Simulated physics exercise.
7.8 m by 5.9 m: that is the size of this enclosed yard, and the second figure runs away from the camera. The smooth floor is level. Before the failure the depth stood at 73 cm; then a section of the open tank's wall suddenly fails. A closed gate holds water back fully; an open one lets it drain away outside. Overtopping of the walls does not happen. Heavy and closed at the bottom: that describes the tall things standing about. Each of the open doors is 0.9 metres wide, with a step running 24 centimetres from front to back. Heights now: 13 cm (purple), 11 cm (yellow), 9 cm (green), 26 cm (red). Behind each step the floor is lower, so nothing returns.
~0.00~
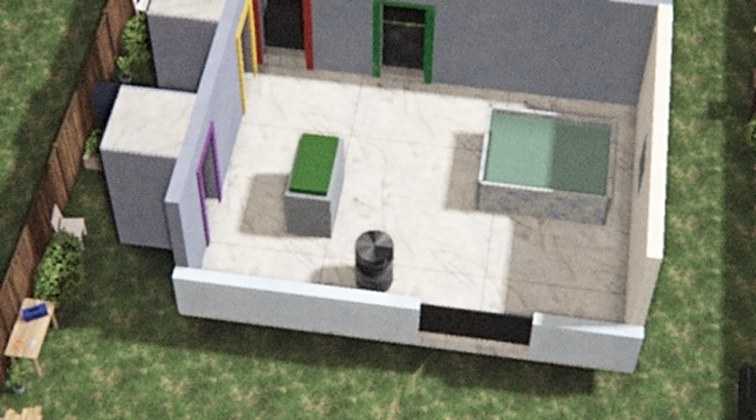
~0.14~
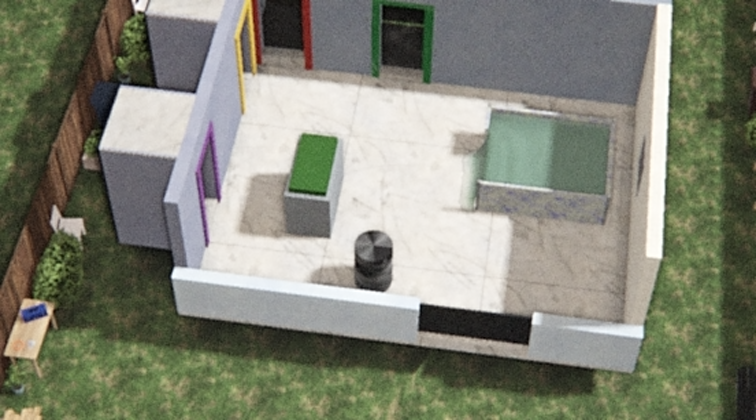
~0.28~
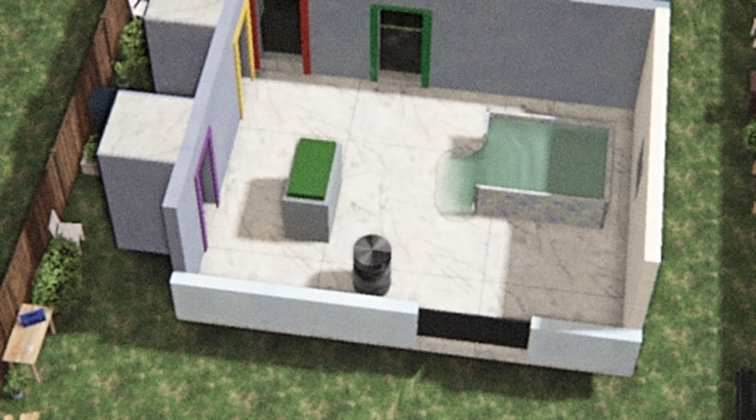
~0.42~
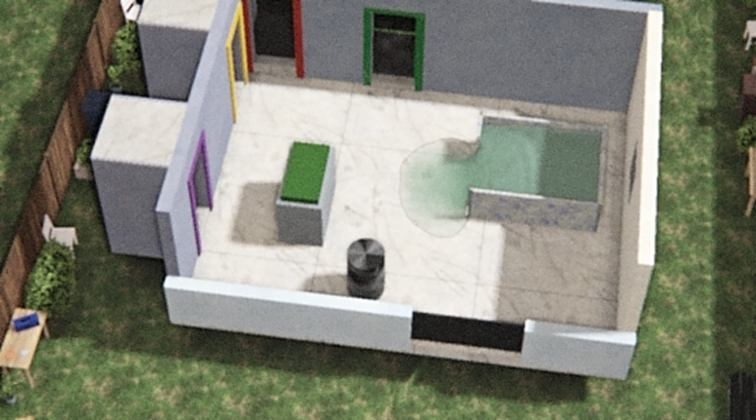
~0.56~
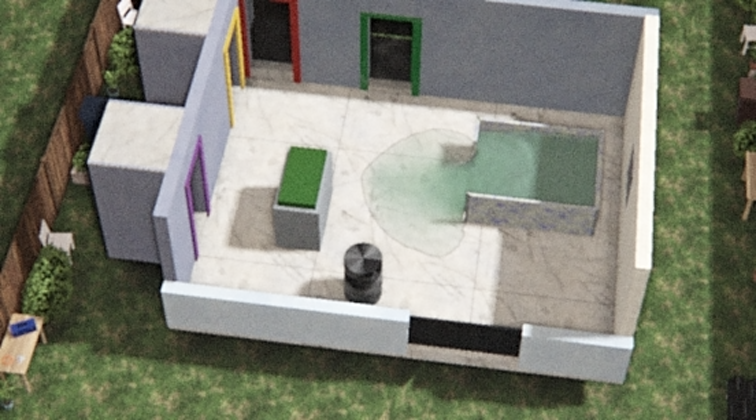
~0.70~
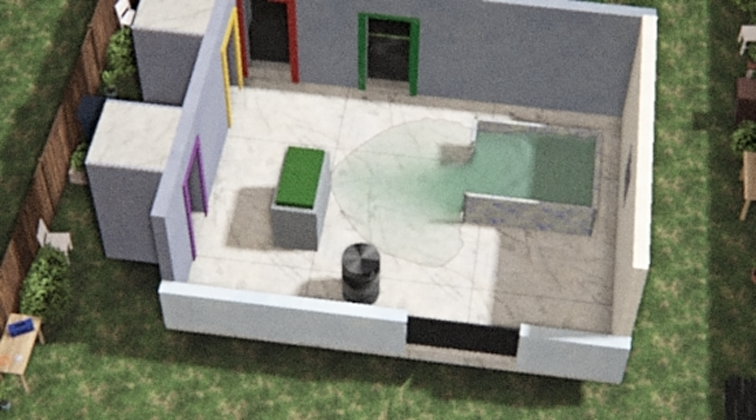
Greenish water poured out of the left side of a tank and spread in a widening, rounded sheet across the pale floor toward a green-topped block, while the block and a dark barrel stayed still.
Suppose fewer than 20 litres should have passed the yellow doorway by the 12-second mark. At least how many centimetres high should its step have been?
I would say at least 22 cm.
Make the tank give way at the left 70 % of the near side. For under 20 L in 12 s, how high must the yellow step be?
It needs to be about 8.0 cm high.
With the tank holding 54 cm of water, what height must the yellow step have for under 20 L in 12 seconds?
About 14.5 centimetres.
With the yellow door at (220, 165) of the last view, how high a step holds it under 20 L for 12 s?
You'd want it roughly 18 cm high.
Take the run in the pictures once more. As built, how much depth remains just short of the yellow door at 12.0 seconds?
Depth: Near 8.5 cm.
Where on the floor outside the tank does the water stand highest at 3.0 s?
Check close to (241, 87).
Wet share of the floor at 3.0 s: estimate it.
Roughly 55 percent.
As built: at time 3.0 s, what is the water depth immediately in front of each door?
At the purple door the depth is 3 cm, at yellow 27 cm, at green 3 cm and at red 25 cm.
After 1.4 s water covers 35 % of the floor, deepest (38 cm) near (333, 201); it has not reached the yellow door.
After 3.0 s water covers 55 % of the floor, deepest (35 cm) near (241, 87); 27 cm at the yellow door, 34 litres in over its 11 cm step.
After 12.0 s water covers 100 % of the floor, deepest (15 cm) near (620, 122); 9 cm at the yellow door, 168 litres in over its 11 cm step.
At the yellow door as built, the water arrived by 1.9 s and peaked near 27 cm at 3.0 s.
With a step of 17.5 cm, 51 litres would have come in within the 12 s; with 27.5 cm, 4 litres. So under 20 litres takes about 22 cm.
